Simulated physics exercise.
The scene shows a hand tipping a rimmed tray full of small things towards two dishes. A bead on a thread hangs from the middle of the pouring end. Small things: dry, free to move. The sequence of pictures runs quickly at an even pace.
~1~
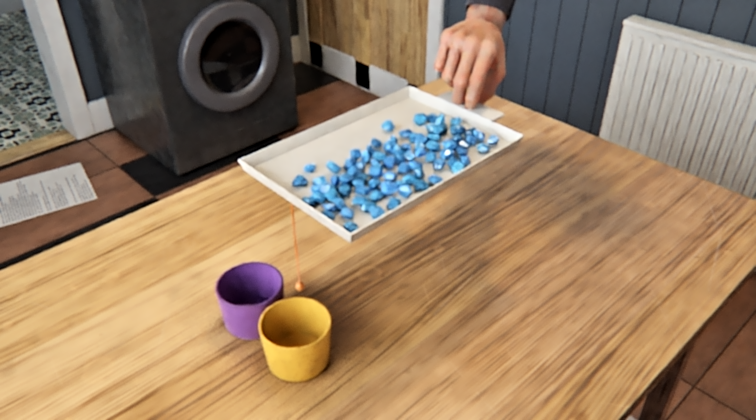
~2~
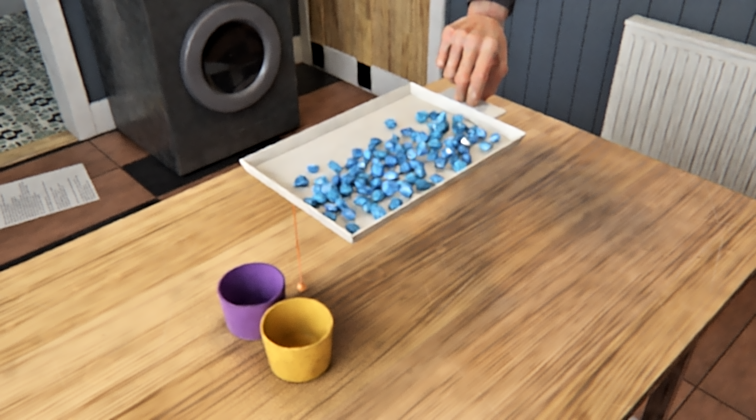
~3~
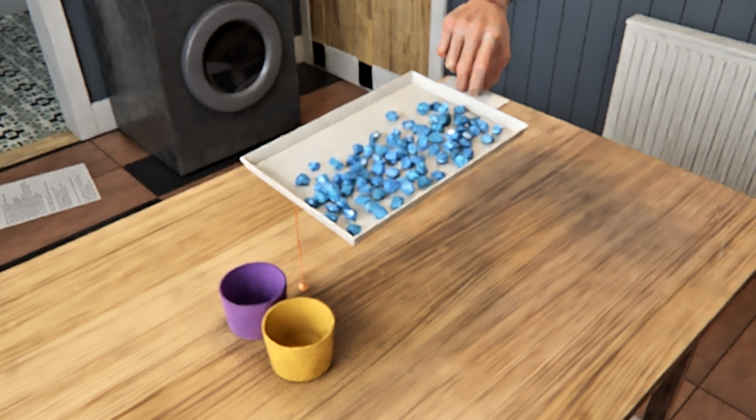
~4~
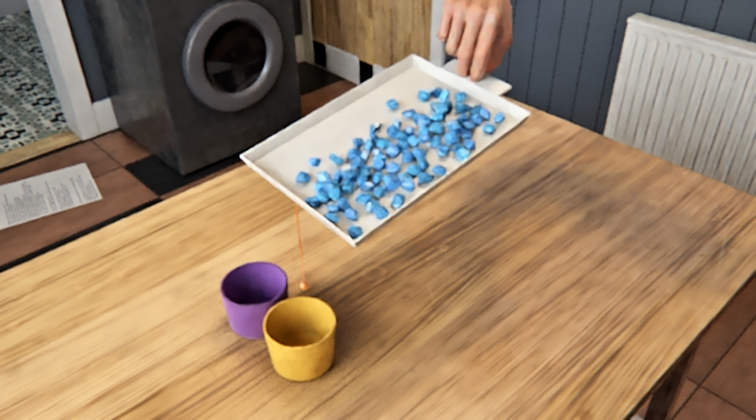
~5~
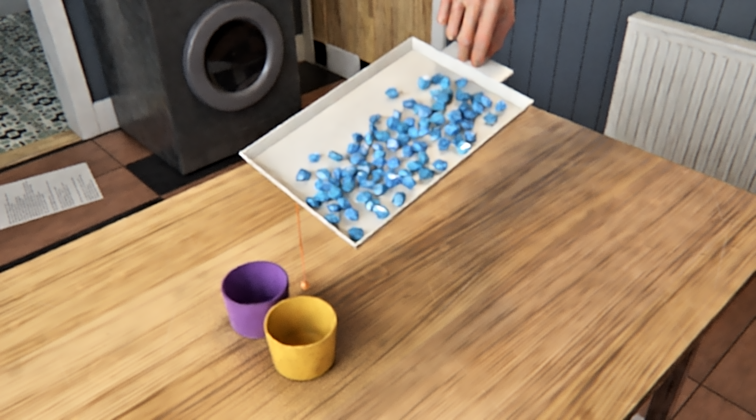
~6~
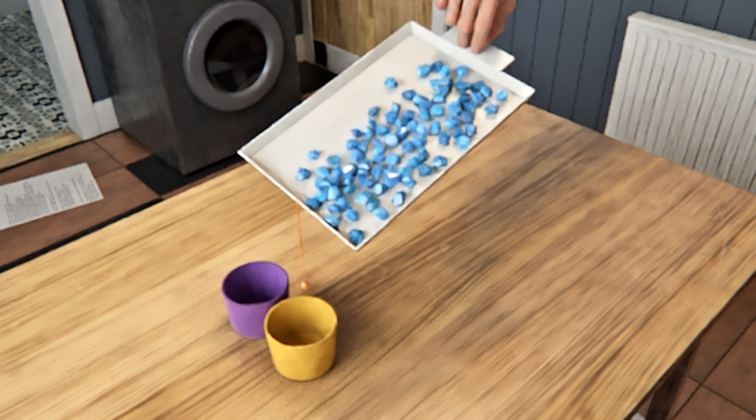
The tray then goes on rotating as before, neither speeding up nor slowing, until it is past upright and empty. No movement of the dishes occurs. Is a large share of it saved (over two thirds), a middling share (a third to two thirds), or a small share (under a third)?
A small share is saved.
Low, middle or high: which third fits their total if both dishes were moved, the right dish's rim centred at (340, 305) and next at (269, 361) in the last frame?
Try 1 - below one third; try 2 - less than a third.
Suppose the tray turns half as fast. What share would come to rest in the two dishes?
That works out at about 10 percent.
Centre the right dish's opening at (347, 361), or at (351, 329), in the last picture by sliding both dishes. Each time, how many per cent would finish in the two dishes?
Trial 1 around 70 percent, trial 2 around 50 percent.
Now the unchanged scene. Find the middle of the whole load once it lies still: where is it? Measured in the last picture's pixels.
Roughly at (343, 398), give or take.
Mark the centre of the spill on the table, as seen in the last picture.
Look around pixel (348, 407).
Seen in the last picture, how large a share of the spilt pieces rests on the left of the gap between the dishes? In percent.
Near 10 %.
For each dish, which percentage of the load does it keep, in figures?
0 per cent goes to the left dish and 20 per cent to the right dish.
Soon after the last picture, tray tipped steeply; nearly all on the tray; a stray few outside both; a small part in the air.
A little later, tray tipped past a quarter turn; a stray few on the tray; a small part in the right dish; most outside both; a small part in the air.
Later still, tray tipped past a quarter turn; a small part in the right dish; most outside both.
At rest, tray tipped past a quarter turn; a small part in the right dish; none in the left dish; most outside both.
